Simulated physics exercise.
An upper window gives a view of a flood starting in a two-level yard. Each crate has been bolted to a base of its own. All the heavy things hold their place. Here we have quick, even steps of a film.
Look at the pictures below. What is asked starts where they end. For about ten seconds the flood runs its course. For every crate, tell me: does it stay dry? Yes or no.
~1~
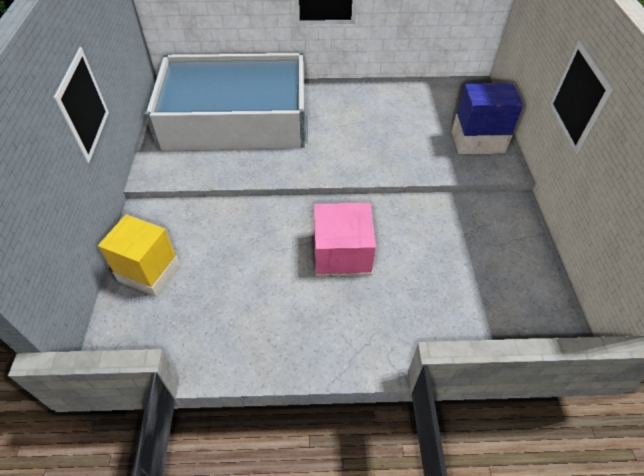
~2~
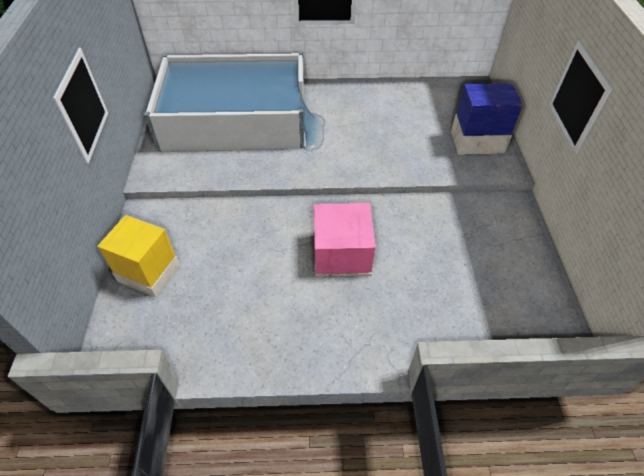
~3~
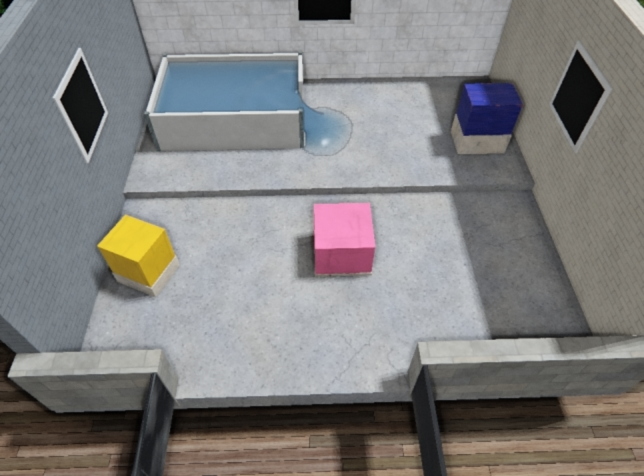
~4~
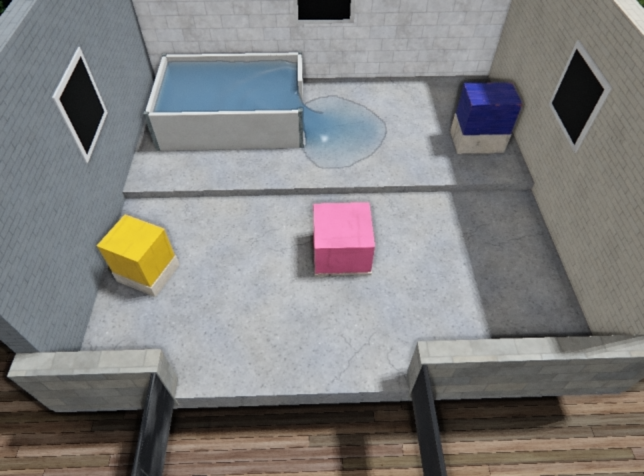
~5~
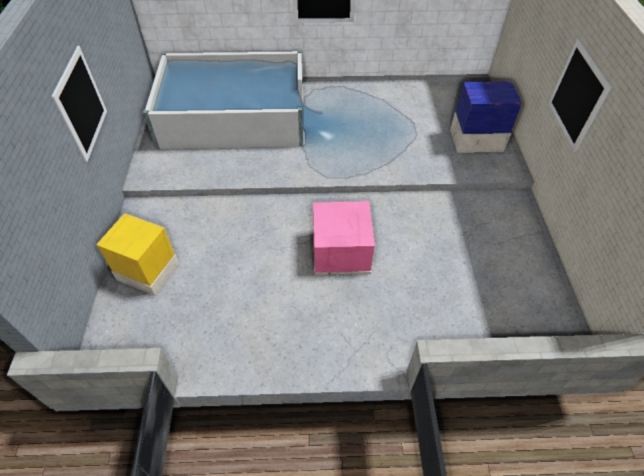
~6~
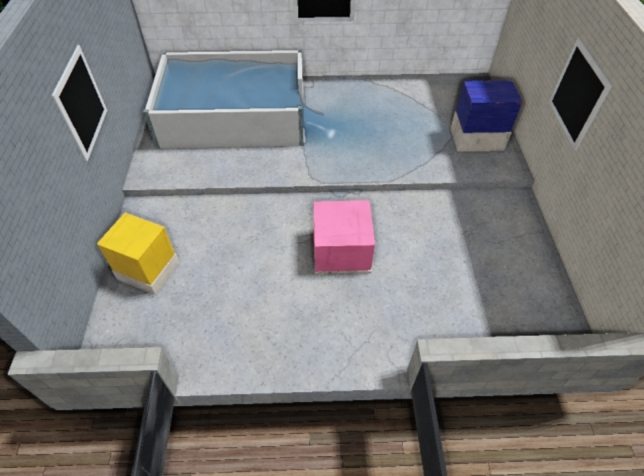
Here is how it goes: The yellow crate, yes, it stays dry; the blue crate, yes, it stays dry; the pink crate, no, it gets wet.
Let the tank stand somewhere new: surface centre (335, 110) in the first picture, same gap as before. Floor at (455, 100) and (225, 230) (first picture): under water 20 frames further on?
Submerged, not reached.
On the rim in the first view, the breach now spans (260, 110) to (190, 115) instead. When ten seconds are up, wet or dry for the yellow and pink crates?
Observed: Yellow is doused; pink is doused.
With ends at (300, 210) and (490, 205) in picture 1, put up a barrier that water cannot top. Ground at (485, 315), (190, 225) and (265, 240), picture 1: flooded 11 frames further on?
As listed: Dry, dry, clear.
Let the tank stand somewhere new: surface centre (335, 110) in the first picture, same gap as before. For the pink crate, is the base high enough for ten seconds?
I'd say pink is overrun.
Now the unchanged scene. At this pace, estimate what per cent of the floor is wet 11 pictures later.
Roughly 40 percent.
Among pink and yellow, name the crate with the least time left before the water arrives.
I'd pick the pink-painted one.
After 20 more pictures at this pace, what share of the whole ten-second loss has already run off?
Around 0 per cent.
A moment on, water covers 30 % of the floor; the yellow crate not reached, the blue crate water round its plinth, the pink crate water round its plinth.
Next, water covers 40 % of the floor; the yellow crate not reached, the blue crate water round its plinth, the pink crate water round its plinth.
Then, water covers 45 % of the floor; the yellow crate not reached, the blue crate water round its plinth, the pink crate water round its plinth.
Later, water covers 70 % of the floor; the yellow crate not reached, the blue crate water round its plinth, the pink crate water round its plinth.
In the end, water covers 90 % of the floor; the yellow crate stayed above the water, the blue crate stayed above the water, the pink crate was topped.
